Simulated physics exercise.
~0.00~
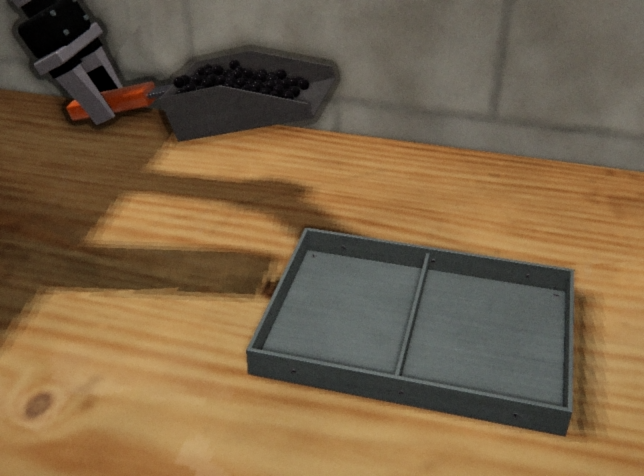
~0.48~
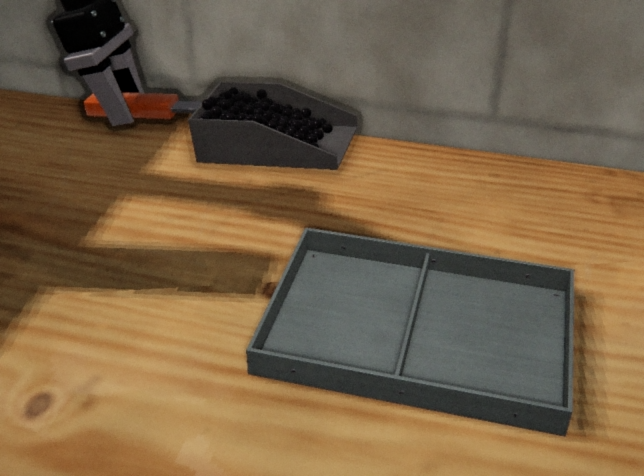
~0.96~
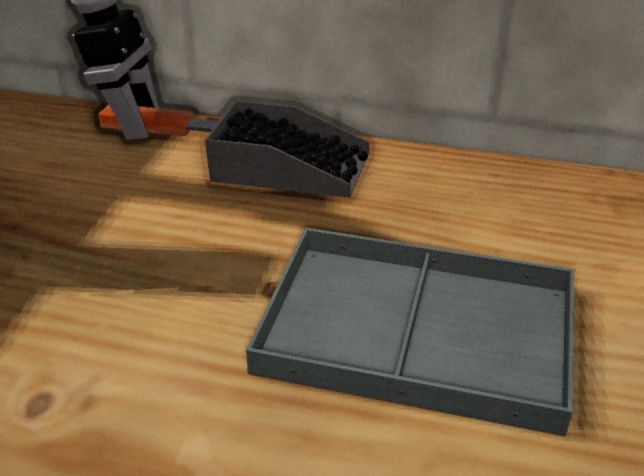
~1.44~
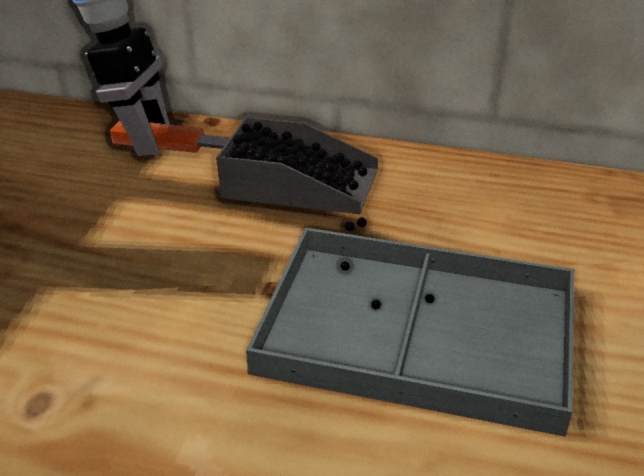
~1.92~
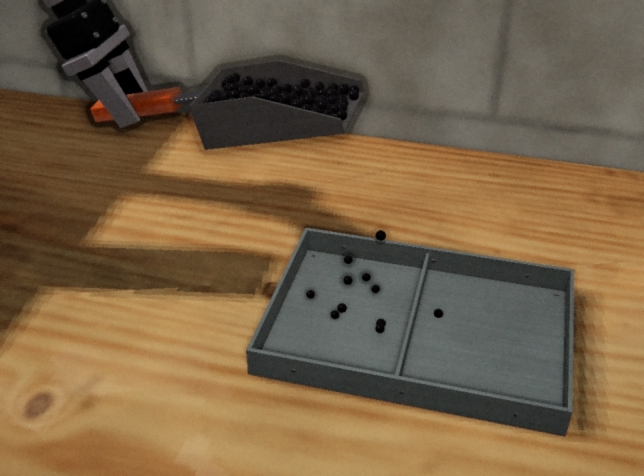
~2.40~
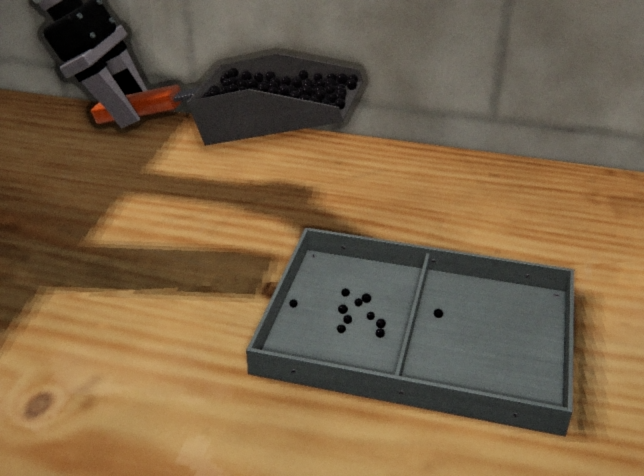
To begin with, a robot gripper holds a dark scoop heaped with small black beads by its orange handle, near a gray divided tray resting on a wooden table. The gripper carries the scoop to the right and downward, levelling it out and bringing its open end closer to the tray. A few beads spill over the front and drop toward the tray. The scoop then draws back up and tips backward while more beads scatter inside. Finally, the scoop stays raised, still mostly full, with a small cluster in the tray's left section and a single bead in the right.
